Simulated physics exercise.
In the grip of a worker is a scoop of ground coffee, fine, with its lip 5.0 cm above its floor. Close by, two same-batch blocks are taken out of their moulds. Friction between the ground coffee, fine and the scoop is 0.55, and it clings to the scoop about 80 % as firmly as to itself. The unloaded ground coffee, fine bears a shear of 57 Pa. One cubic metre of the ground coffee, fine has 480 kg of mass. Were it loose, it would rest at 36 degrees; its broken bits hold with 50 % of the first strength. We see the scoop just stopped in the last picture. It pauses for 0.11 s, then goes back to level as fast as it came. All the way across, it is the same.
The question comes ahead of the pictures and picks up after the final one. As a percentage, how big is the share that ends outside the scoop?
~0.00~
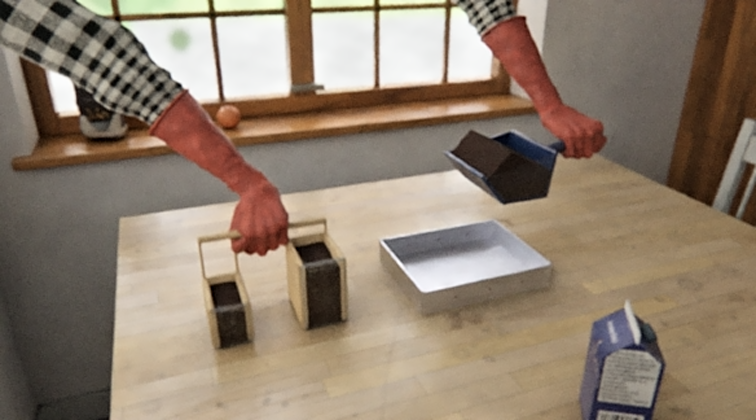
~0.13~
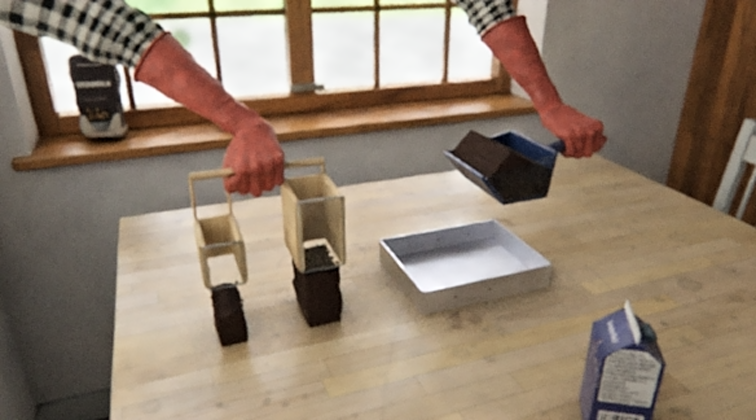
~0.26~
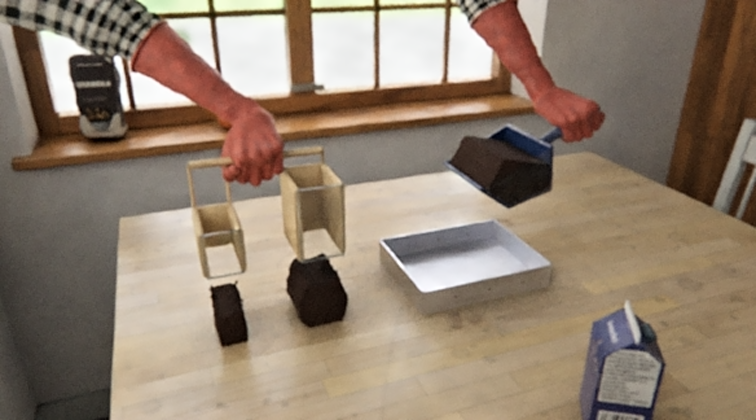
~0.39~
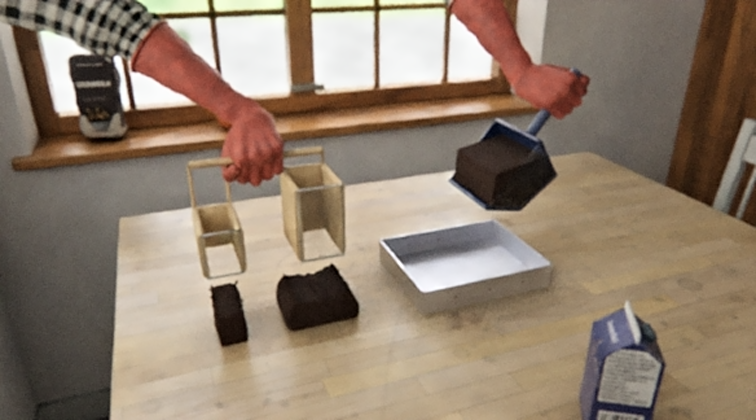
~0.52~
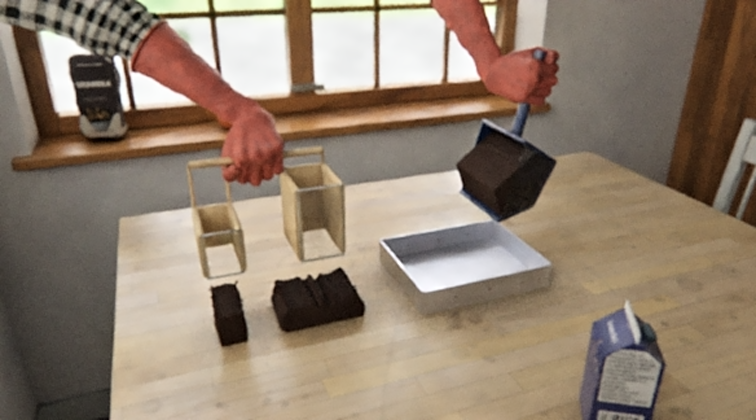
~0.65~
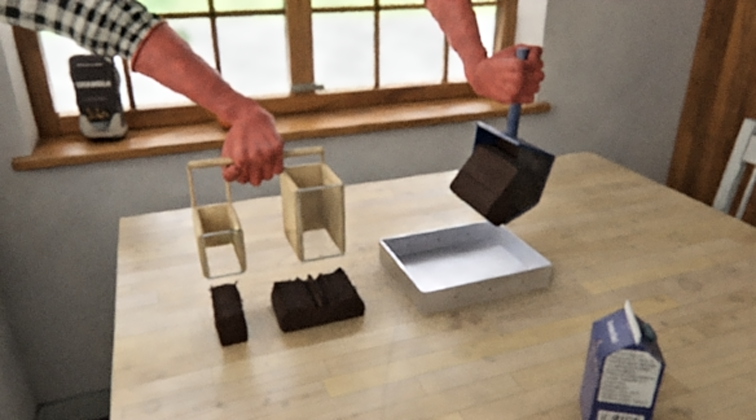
About 55 per cent.
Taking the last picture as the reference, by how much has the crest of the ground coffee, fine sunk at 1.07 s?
Measured change: About 3.5 cm.
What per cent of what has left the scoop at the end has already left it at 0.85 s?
It stands at about 90 percent.
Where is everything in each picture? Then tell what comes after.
The first frame shows lip at (485, 177), tilt 0 degrees; crest of the ground coffee, fine at (511, 154); block heights 5.7 cm, 10 cm (left to right).
The second frame shows lip at (485, 177), tilt 0 degrees; crest of the ground coffee, fine at (514, 153); block heights 5.7 cm, 10 cm (left to right).
The third frame shows lip at (484, 188), tilt 14 degrees; crest of the ground coffee, fine at (504, 160); block heights 5.7 cm, 8.1 cm (left to right).
The fourth frame shows lip at (487, 207), tilt 39 degrees; crest of the ground coffee, fine at (542, 158); block heights 5.7 cm, 5.6 cm (left to right).
The fifth frame shows lip at (499, 219), tilt 64 degrees; crest of the ground coffee, fine at (537, 154); block heights 5.7 cm, 4.8 cm (left to right).
The sixth frame shows lip at (505, 222), tilt 74 degrees; crest of the ground coffee, fine at (543, 160); block heights 5.7 cm, 4.8 cm (left to right).
After 0.85 s, the scoop is at 70 degrees and 52 % has left it.
After 1.07 s, the scoop is at 30 degrees and 55 % has left it.
After 1.30 s, the scoop is at 0 degrees and 55 % has left it.
After 1.53 s, the scoop is at 0 degrees and 55 % has left it.
After 1.64 s, the scoop is at 0 degrees and 55 % has left it.
